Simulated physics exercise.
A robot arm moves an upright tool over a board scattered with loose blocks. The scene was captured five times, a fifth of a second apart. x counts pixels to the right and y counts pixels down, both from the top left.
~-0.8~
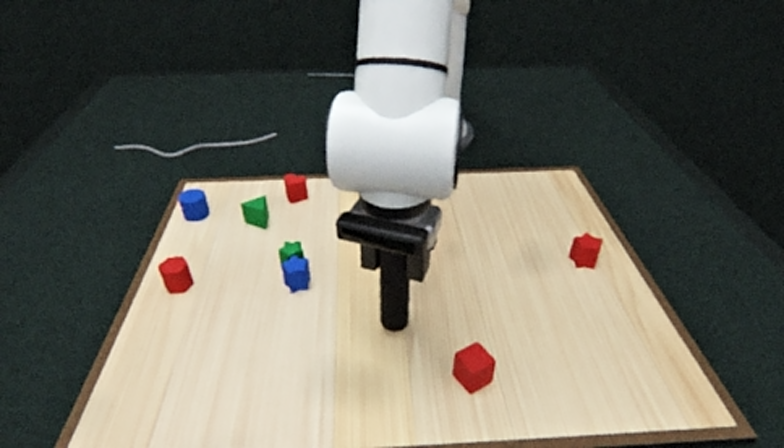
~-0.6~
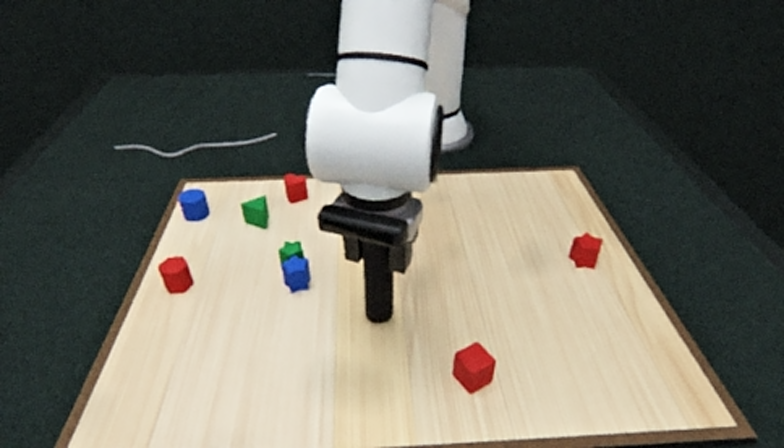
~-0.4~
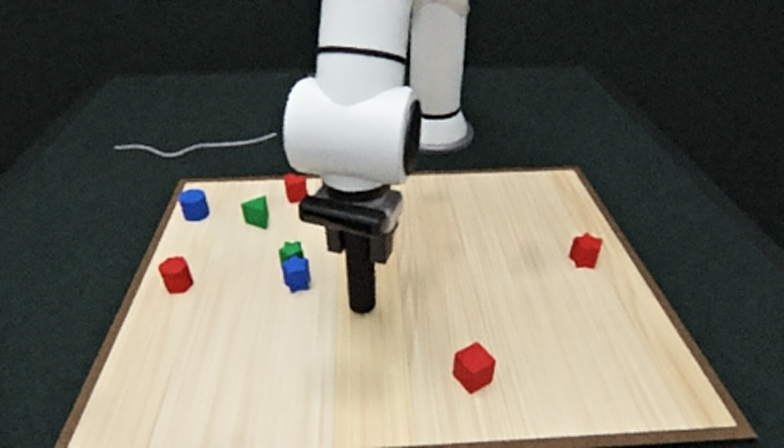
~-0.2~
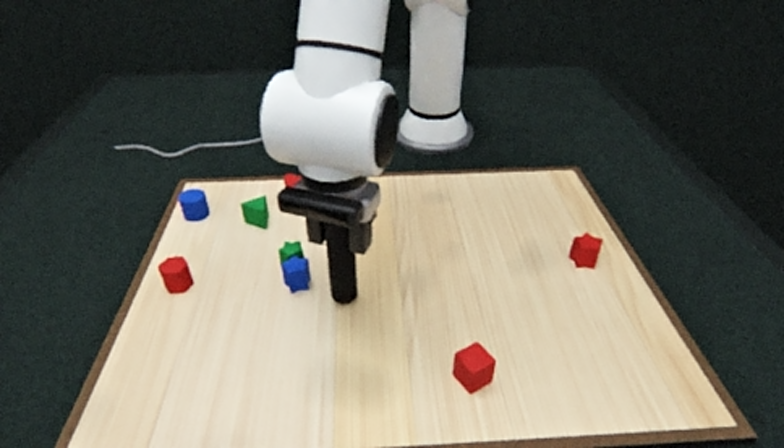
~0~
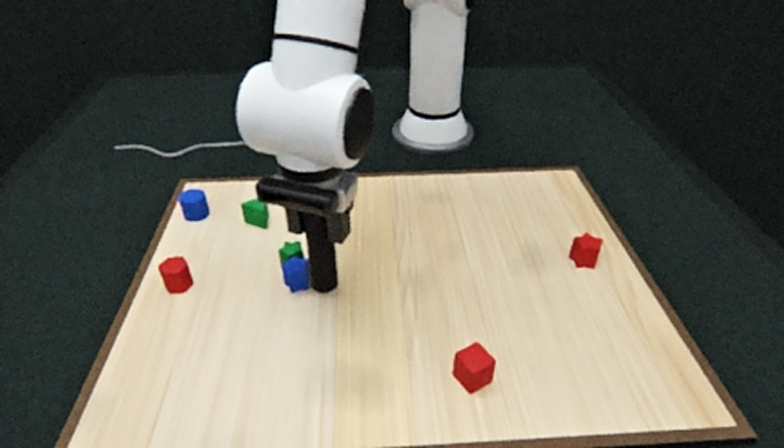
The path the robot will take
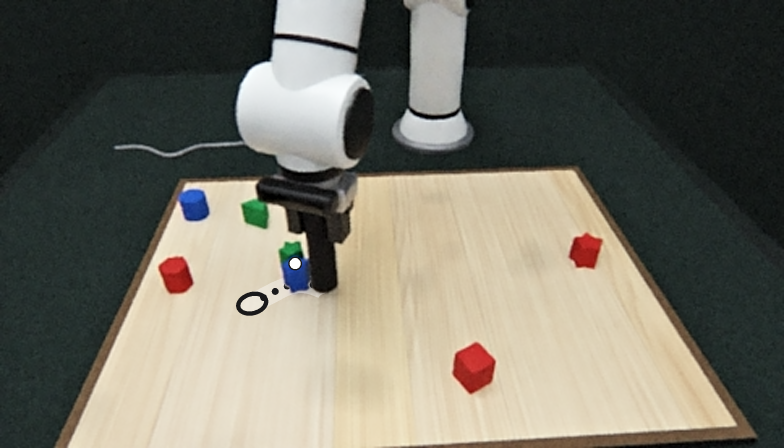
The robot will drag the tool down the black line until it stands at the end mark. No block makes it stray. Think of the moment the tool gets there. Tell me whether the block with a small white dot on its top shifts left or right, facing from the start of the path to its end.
Its shift is rightward.
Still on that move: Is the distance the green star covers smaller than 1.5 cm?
Short answer: Yes.
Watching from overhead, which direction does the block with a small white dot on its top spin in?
Rotation: Clockwise.
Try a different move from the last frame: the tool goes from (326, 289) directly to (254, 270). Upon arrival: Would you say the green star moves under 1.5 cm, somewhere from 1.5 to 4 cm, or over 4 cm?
Moves 1.5 to 4 cm.
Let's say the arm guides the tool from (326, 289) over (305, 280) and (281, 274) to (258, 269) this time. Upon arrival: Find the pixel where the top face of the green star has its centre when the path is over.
About (273, 237).
The drawn path runs from (326, 289) via (302, 283) and (276, 291), ending at (252, 303); the dot is on the blue star.
The first path, step by step. One third of the way, tool at (300, 279); green star at (286, 246), turned 45° clockwise; blue star at (275, 261).
Two thirds of the way, tool at (275, 286); green star at (286, 245), turned 45° clockwise; blue star at (254, 262), turned 30° clockwise.
At the end, tool at (251, 299); green star at (286, 245), turned 45° clockwise; blue star at (250, 263), turned 55° clockwise.
